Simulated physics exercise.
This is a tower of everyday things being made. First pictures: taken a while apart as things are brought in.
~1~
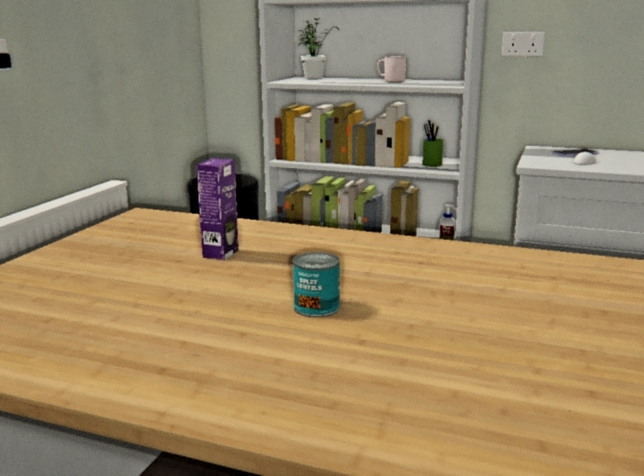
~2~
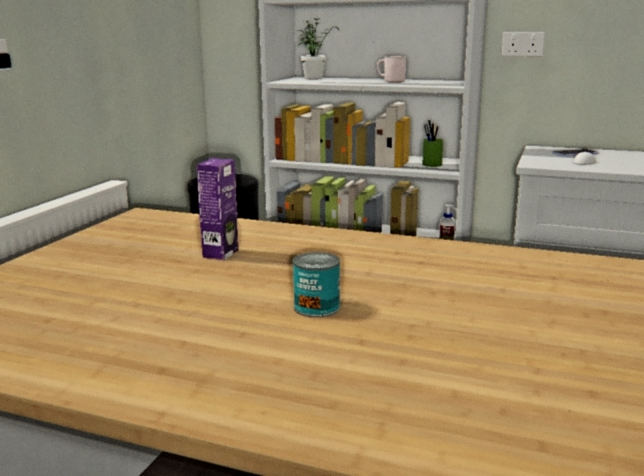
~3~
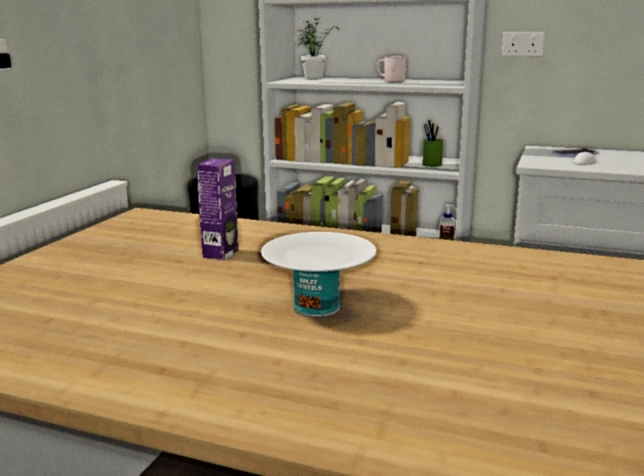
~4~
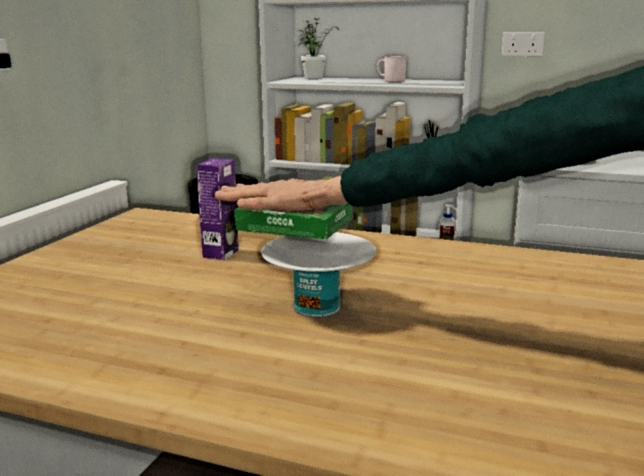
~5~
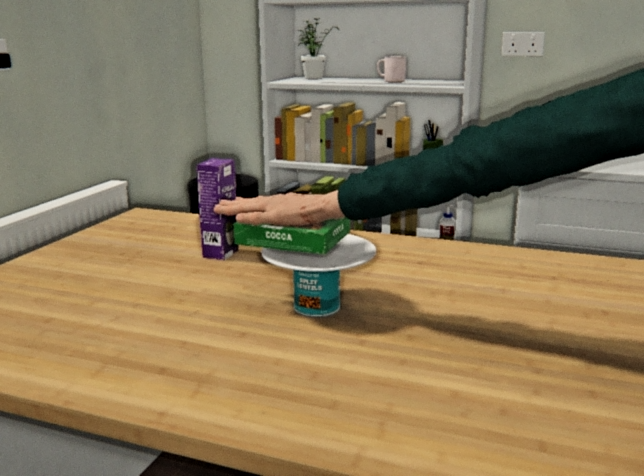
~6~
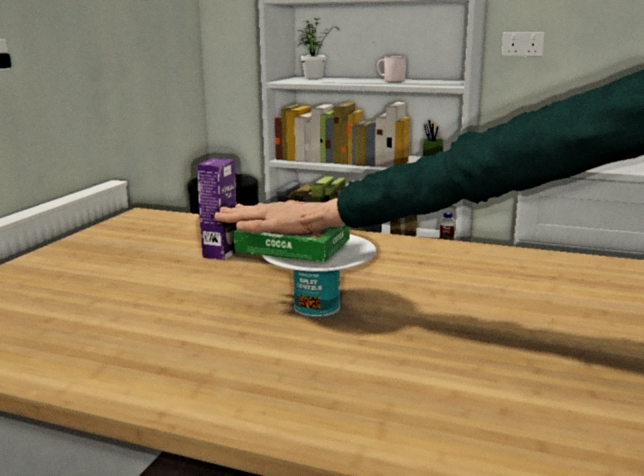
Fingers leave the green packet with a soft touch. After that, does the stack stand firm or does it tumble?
Most likely the pile survives.
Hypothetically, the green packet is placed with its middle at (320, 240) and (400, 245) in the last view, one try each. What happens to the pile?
The pile remains stable in the first case, then in the second case it tips over.
Then, 0.30 s after the last picture, nothing has stirred.
Then, 0.70 s after the last picture, green packet resting near (294, 236).
At rest, all 4 in place. Seen from the same camera at the end, green packet near (294, 236). The pile stays up.
